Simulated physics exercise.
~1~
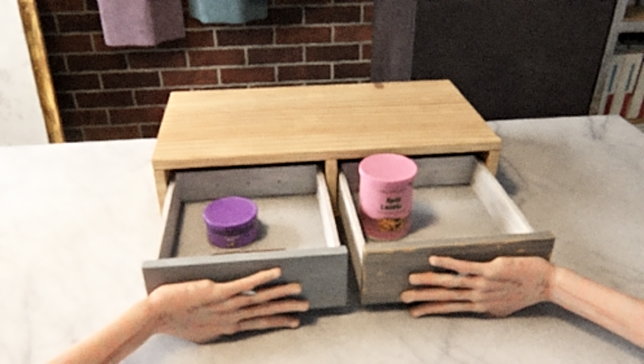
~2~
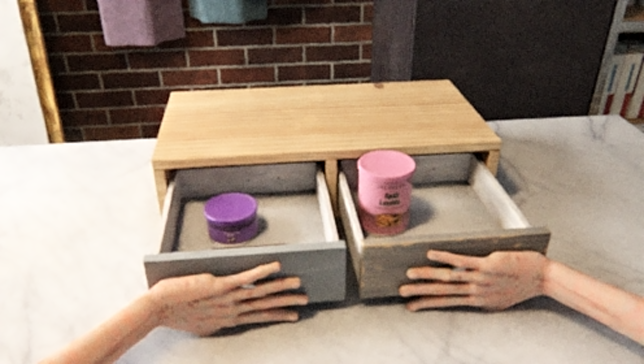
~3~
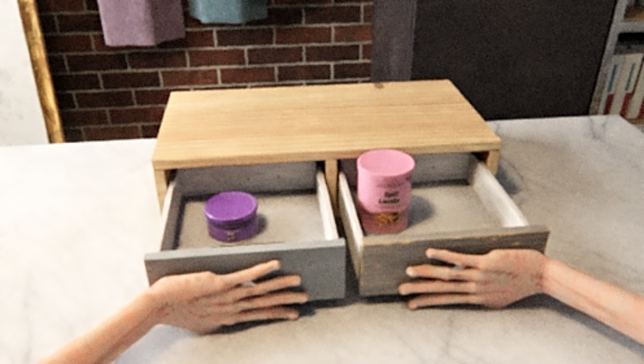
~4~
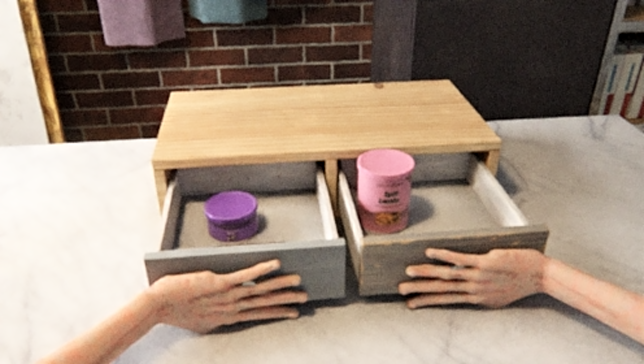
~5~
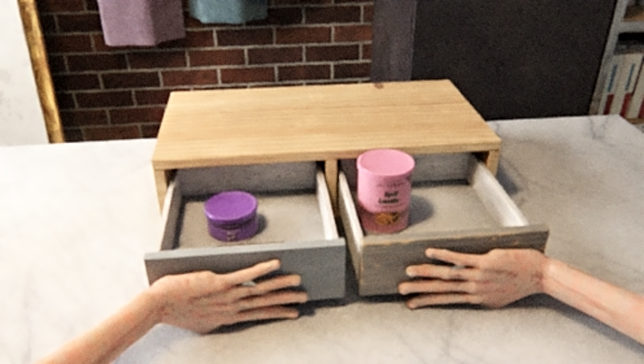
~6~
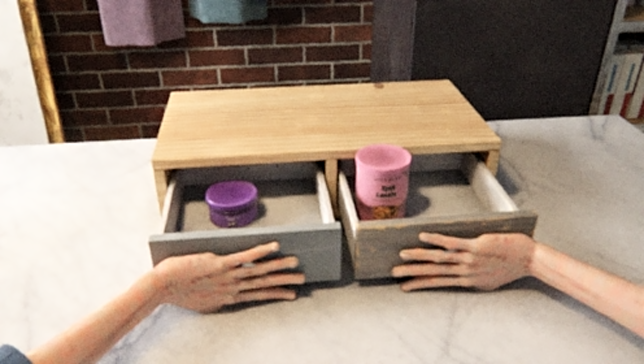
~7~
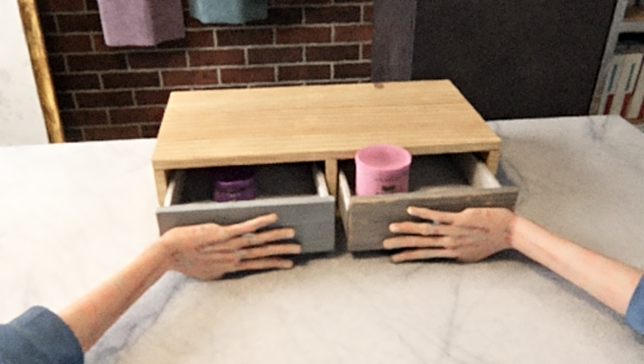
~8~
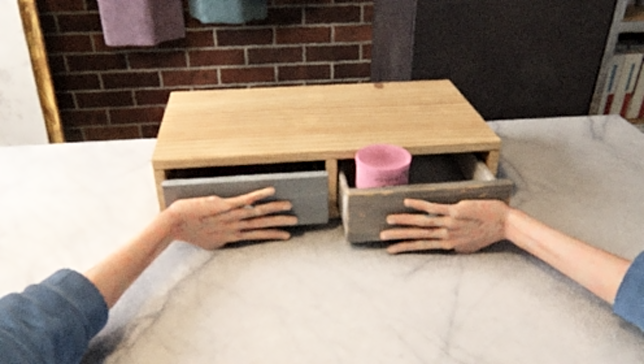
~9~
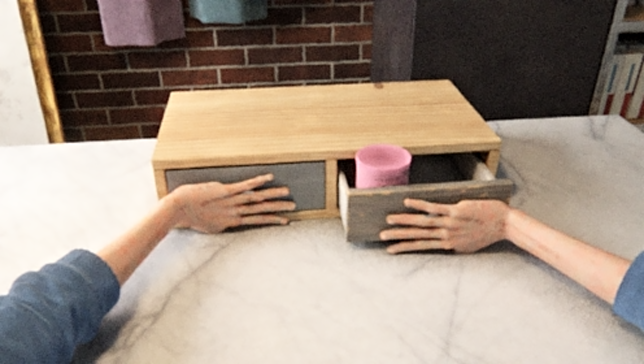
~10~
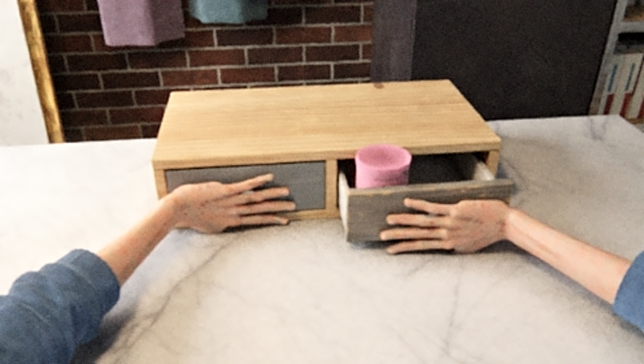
In the video, two hands push a pair of open drawers into a wooden chest on a marble surface, the left holding a short purple pot and the right a taller pink pot. The left drawer closes fully, while the right stays partly open with the pink pot upright at the opening.
